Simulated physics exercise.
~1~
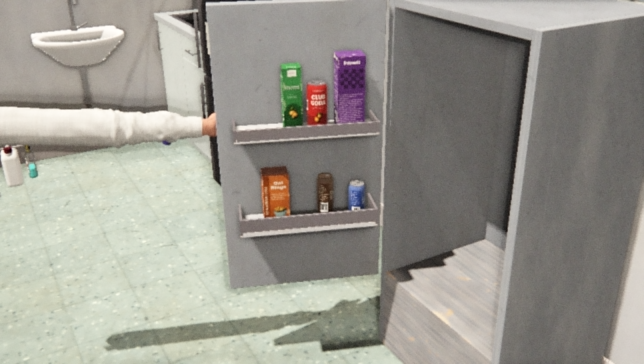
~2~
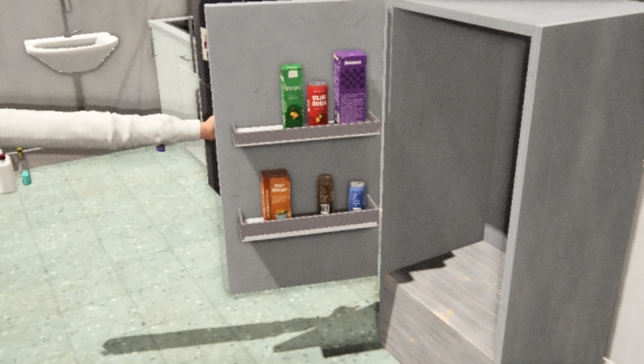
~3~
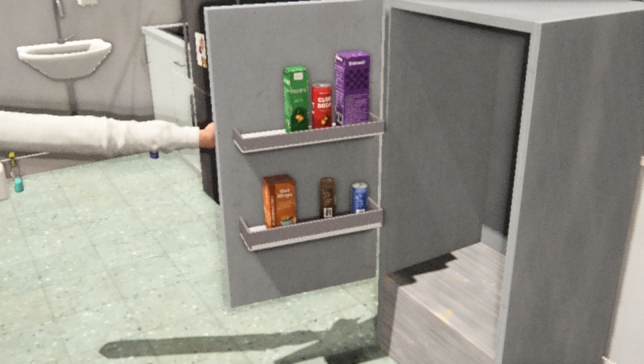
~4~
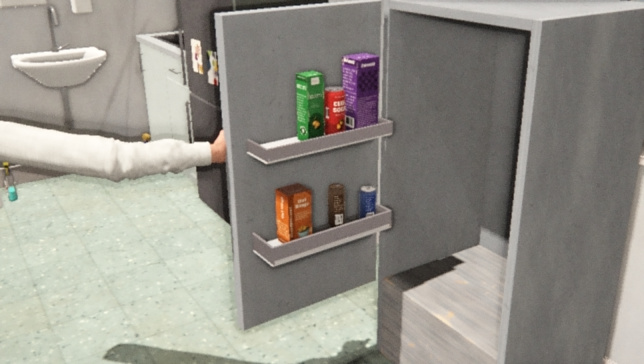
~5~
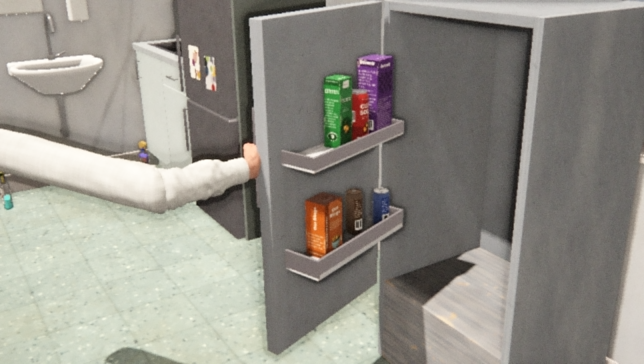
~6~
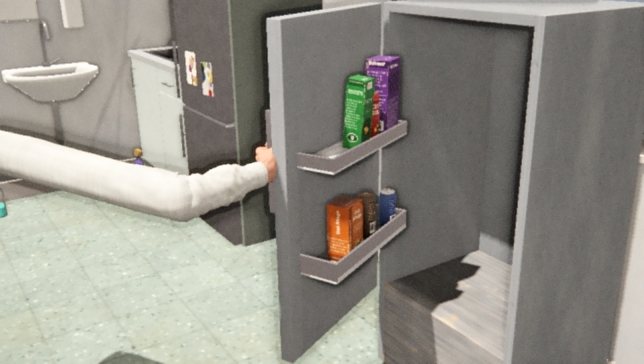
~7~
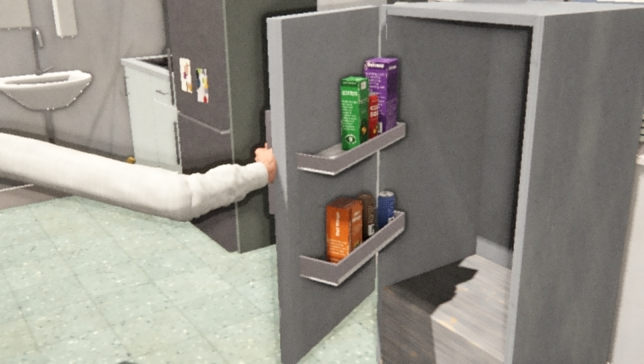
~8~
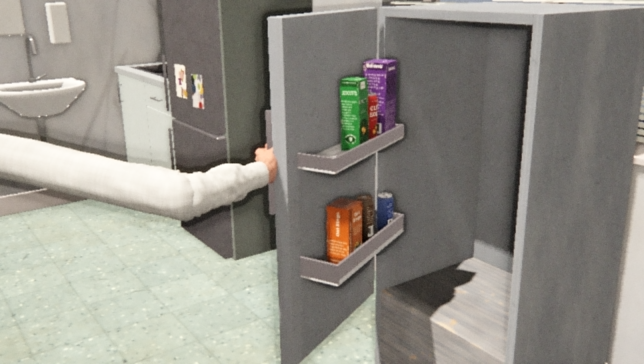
The footage shows a white-sleeved arm swinging a grey cabinet door partway toward closed, its two inner racks holding green, red, purple, orange, brown and blue containers. The door then stops, still well open, with the hand at its edge and the items upright in their racks.
